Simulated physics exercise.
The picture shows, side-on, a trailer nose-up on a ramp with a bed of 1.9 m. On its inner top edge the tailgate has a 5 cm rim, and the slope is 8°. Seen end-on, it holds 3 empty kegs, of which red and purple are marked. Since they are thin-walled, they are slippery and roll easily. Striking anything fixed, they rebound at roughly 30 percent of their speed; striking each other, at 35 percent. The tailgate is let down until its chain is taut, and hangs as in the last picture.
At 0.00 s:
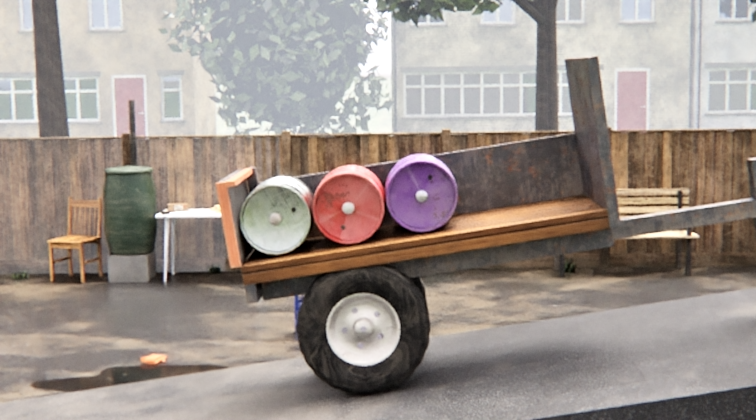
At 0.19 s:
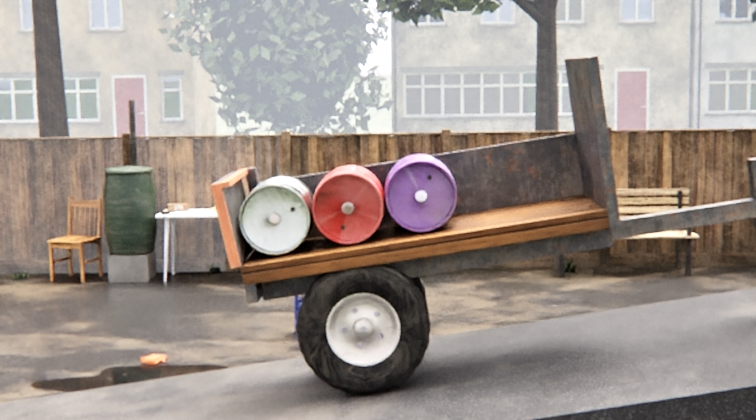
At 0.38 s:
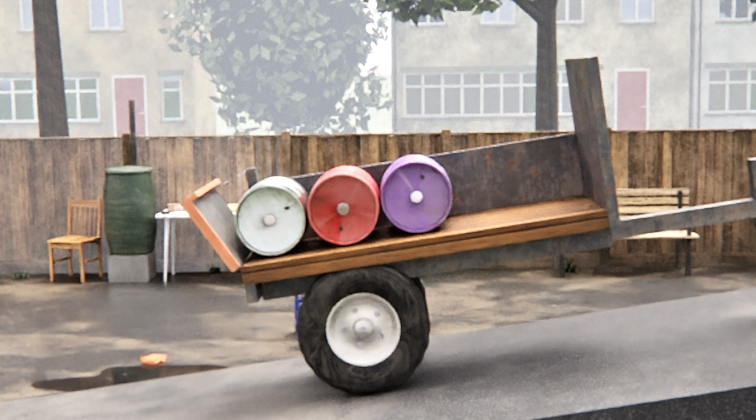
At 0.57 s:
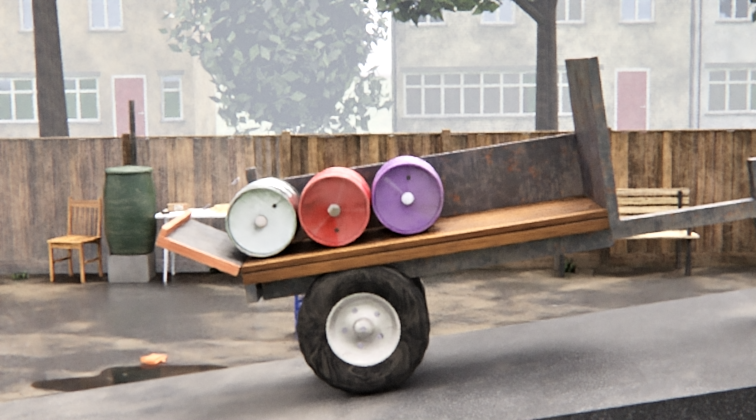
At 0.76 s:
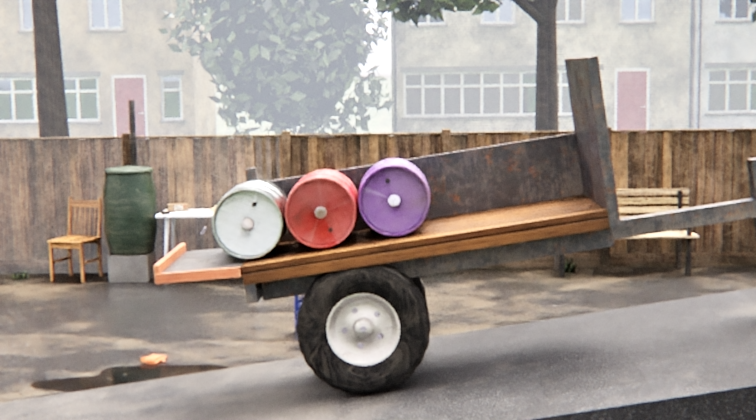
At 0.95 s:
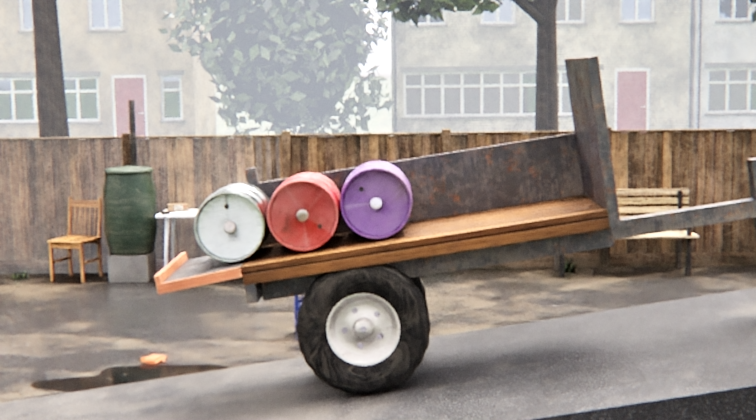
The tailgate swings down at the left, and three kegs roll left along the trailer bed.
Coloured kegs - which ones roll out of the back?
Red keg: Goes, purple: Goes.
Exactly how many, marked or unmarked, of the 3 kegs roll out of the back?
3 in total.
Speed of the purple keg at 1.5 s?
0.8 m/s, roughly.
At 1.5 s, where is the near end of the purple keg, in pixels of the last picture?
Position: About (302, 216).
Then, 1.5 s in, red is on the gate, 5 cm past the hinge, rolling left; purple is on the bed, 35 cm short of the hinge, rolling left; 0 out so far.
Then, 2.0 s in, red is on the gate, 45 cm past the hinge, rolling left; purple is on the gate, 5 cm past the hinge, rolling left; 1 out so far.
Then, 2.6 s in, red is out on the ground; purple is dropping off the gate; 3 out so far.
In the end (4.2 s), red is out on the ground; purple is out on the ground; 3 out so far.
